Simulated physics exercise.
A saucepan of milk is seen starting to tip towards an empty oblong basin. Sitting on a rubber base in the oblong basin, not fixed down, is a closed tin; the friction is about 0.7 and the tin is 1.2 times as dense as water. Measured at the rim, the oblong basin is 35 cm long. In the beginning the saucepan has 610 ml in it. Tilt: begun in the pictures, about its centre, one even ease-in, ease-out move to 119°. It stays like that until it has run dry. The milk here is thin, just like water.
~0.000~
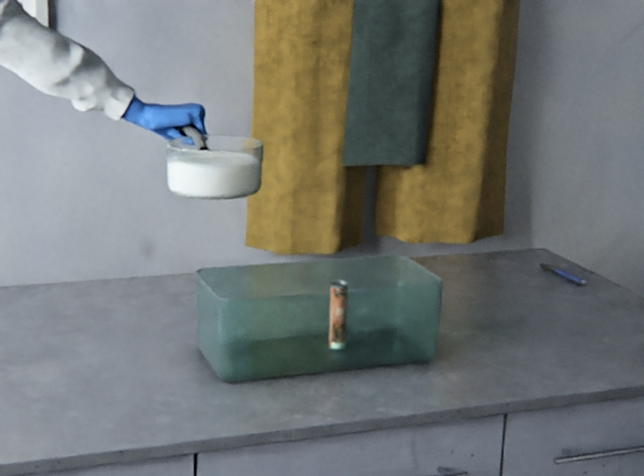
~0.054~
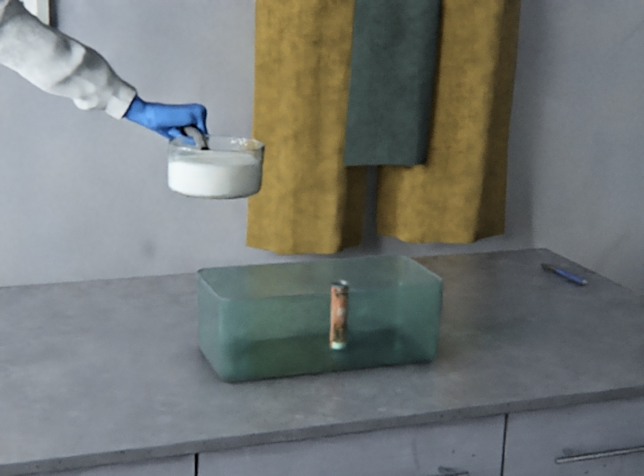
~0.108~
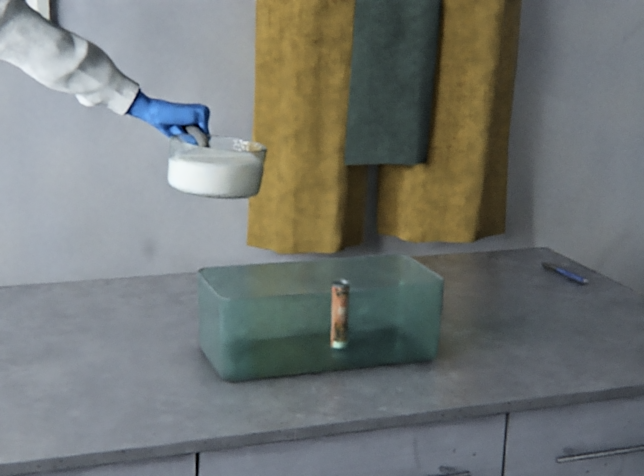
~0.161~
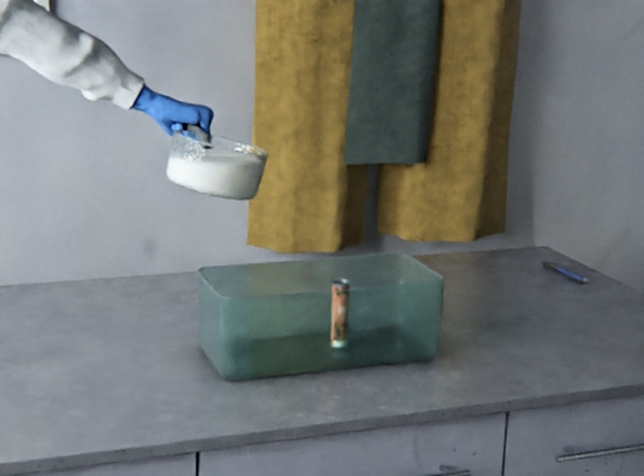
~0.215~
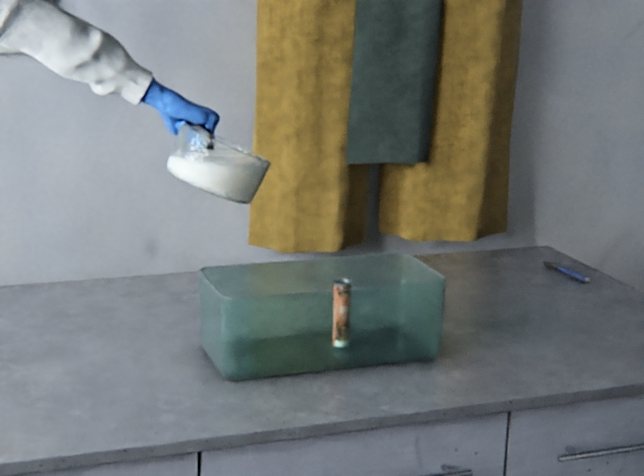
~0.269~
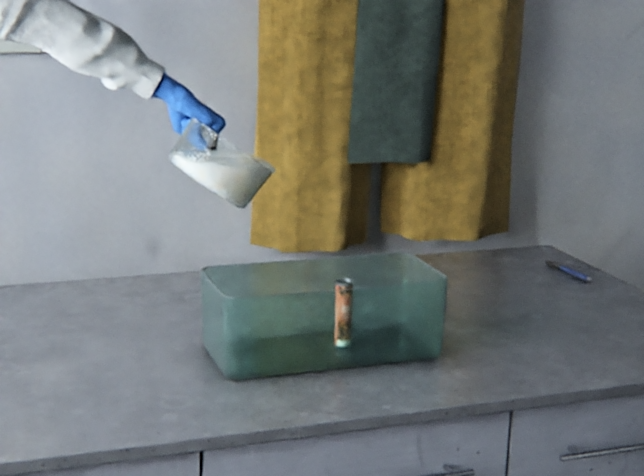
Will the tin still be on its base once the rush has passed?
It does not capsize.
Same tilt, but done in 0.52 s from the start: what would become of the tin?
Outcome - the tin remains standing.
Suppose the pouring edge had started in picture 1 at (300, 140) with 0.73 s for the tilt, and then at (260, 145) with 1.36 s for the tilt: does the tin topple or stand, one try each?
Trial 1 - tin tips; trial 2 - tin stays standing.
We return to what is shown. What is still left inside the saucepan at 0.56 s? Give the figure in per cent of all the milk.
Some 18 per cent.
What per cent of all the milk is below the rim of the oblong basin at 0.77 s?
Near 92 per cent of the total.
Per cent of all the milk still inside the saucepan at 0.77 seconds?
Share remaining: Approx. 1 %.
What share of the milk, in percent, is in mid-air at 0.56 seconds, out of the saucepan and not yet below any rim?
Estimate: Some 52 % of the total.
Then, 0.56 s in, the tilt is 103° and 18 per cent is still to pour; the tin stands where it began.
Then, 0.77 s in, the tilt is 119° and 1 per cent is still to pour; the tin stands where it began.
Then, 0.99 s in, the tilt is 119° and 0 per cent is still to pour; the tin stands where it began.
Then, 1.23 s in, the tilt is 119° and 0 per cent is still to pour; the tin stands where it began.
Finally, the tin stands where it began.
